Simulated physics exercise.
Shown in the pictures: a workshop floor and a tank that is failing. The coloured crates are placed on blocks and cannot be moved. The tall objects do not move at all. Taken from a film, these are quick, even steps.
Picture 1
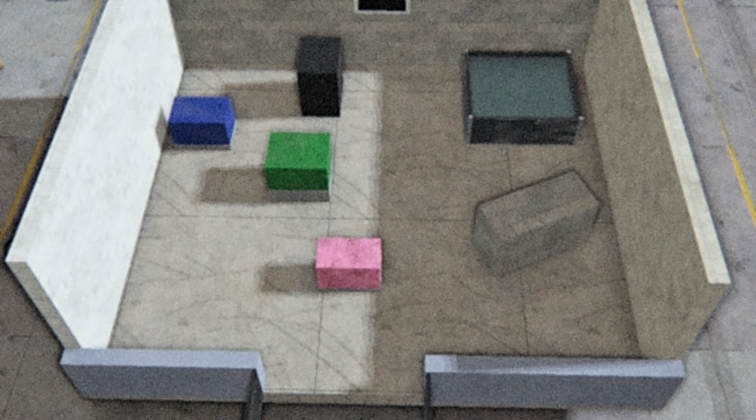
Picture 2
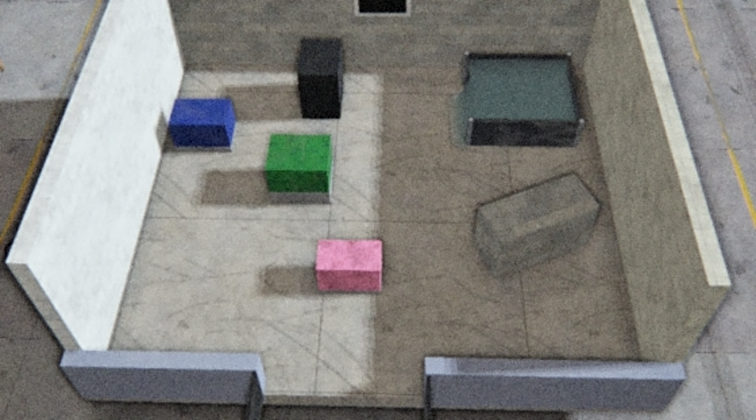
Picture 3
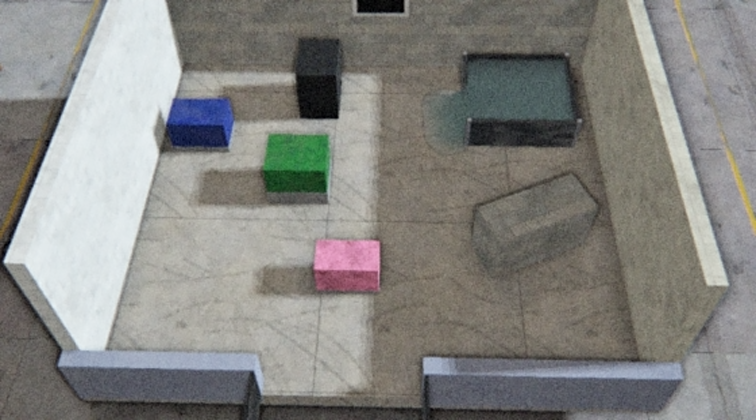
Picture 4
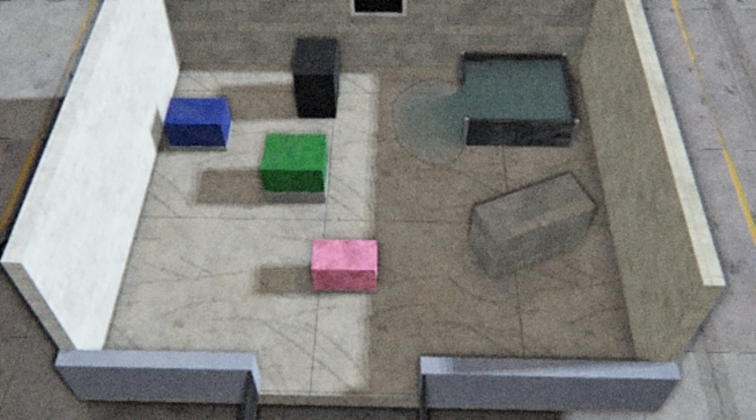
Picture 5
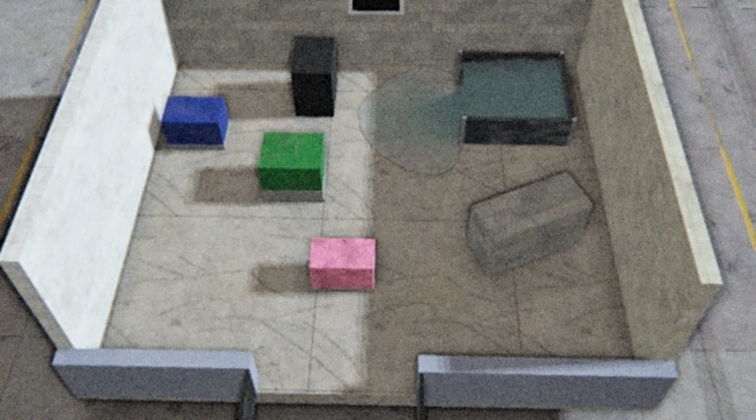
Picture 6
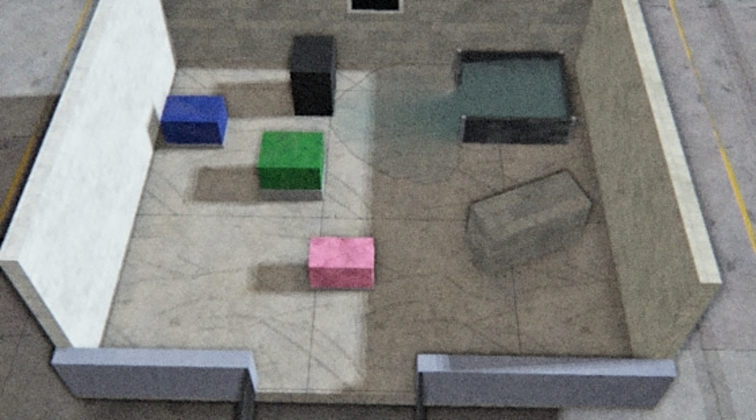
Water spills from the left side of a dark, open-topped tank and spreads leftward across the floor in a thin, widening sheet, reaching the sunlit part near the black block, while the blocks stay still and the view barely shifts. The place is a walled workshop floor, seen from high above. Blue, black, green and pink blocks stand left and centre, with a grey-brown one below the tank at right.
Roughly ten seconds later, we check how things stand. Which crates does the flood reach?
The pink crate is reached; the green crate is not reached; the blue crate is reached.
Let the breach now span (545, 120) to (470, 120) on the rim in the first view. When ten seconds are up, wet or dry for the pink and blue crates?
Pink: Overtopped; blue: Not reached.
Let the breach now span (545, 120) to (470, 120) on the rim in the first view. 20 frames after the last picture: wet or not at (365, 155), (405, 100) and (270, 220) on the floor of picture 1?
Untouched, untouched, soaked.
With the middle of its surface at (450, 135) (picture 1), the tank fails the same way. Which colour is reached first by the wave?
Green crate.
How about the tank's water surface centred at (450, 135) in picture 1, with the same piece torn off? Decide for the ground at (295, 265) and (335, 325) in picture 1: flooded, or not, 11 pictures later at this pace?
First point soaked, second point untouched.
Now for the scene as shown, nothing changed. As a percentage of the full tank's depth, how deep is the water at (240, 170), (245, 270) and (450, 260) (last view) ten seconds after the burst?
The three come to near 6, 8 and 4 per cent respectively.
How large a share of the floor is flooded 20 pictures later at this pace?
Some 45 per cent.
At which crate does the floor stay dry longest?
Last of all: The one in pink.
A moment on, water covers 20 % of the floor; the pink crate not reached, the green crate water round its plinth, the blue crate water round its plinth.
Next, water covers 30 % of the floor; the pink crate water round its plinth, the green crate water round its plinth, the blue crate water round its plinth.
Then, water covers 45 % of the floor; the pink crate water round its plinth, the green crate water round its plinth, the blue crate water round its plinth.
Later, water covers 60 % of the floor; the pink crate water round its plinth, the green crate water round its plinth, the blue crate water round its plinth.
In the end, water covers 80 % of the floor; the pink crate was topped, the green crate stayed above the water, the blue crate was topped.
